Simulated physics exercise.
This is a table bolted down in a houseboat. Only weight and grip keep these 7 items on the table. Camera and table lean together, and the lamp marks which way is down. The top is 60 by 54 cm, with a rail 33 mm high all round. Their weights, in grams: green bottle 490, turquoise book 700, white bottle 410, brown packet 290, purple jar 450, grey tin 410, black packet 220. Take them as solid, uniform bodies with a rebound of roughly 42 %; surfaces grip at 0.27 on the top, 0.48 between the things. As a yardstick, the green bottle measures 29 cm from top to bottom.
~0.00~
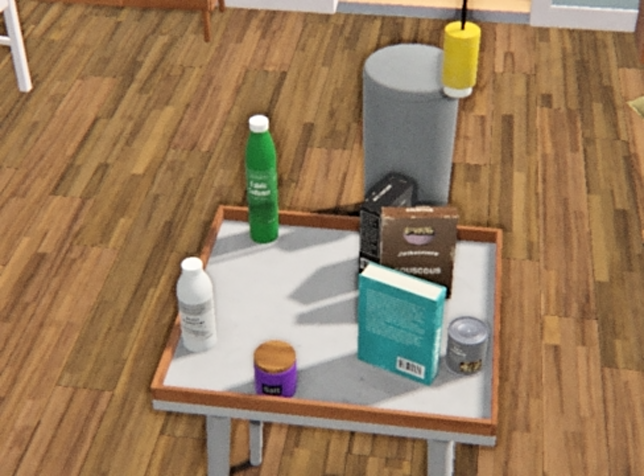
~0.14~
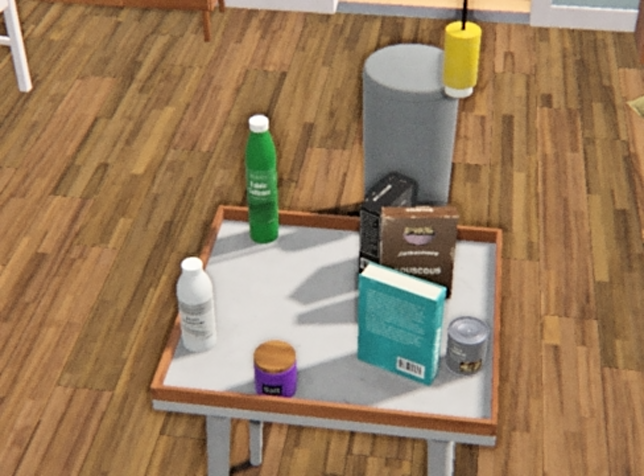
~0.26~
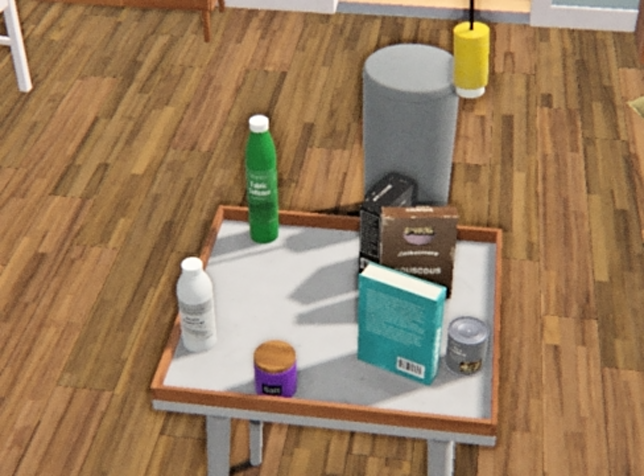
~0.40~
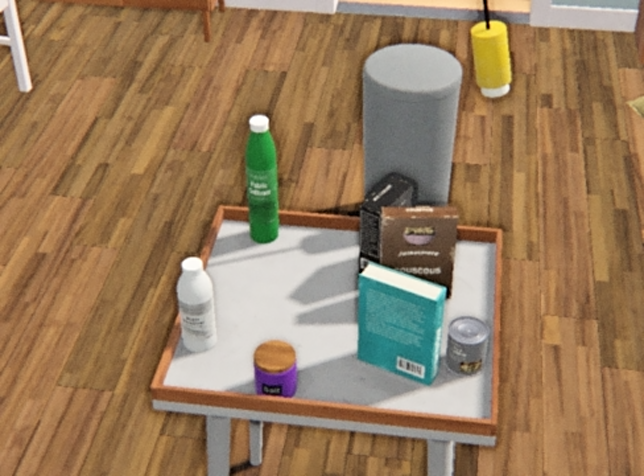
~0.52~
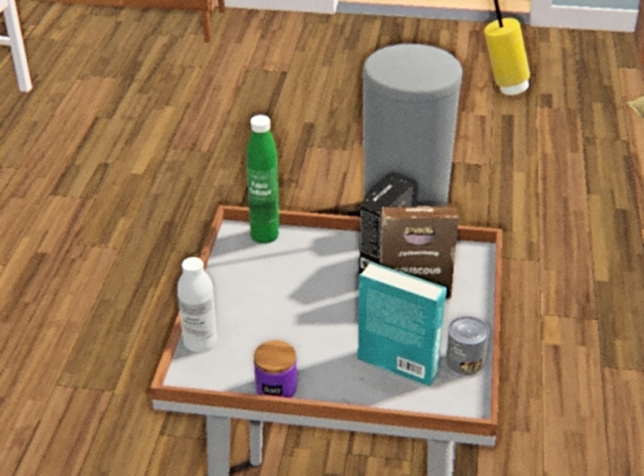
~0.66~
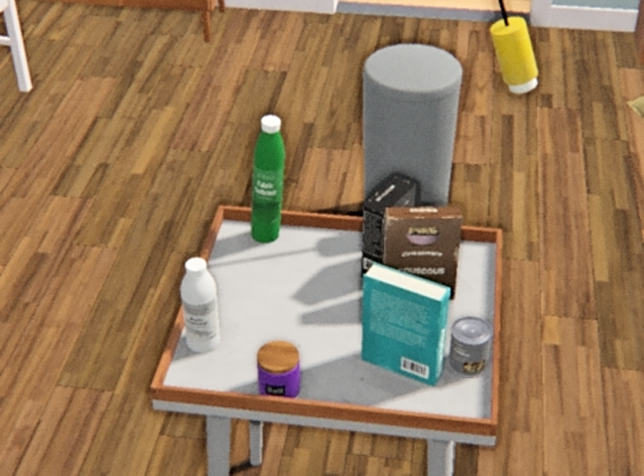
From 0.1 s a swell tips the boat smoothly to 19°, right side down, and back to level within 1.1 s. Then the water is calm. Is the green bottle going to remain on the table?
The green bottle remains on top.
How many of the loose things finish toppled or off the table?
That comes to 1.
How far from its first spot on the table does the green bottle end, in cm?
About 26 cm.
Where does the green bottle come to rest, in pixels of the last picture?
At about (367, 244).
After 0.86 s, boat heeled 13°, right side down; green bottle tipped 32° from how it sat near (302, 186); turquoise book slid 4 cm; brown packet slid 4 cm.
After 0.96 s, boat heeled 8°, right side down; green bottle tipped 66° from how it sat near (337, 209); brown packet slid 5 cm; turquoise book slid 5 cm.
After 1.16 s, boat level; green bottle on its side near (368, 236); black packet slid 12 cm; brown packet slid 5 cm.
At rest (2.7 s), tipped over on the table, green bottle; not toppled but over 5 cm from the start, brown packet and black packet; the other 4 in place, give or take 5 cm. In the last view, green bottle near (367, 244).
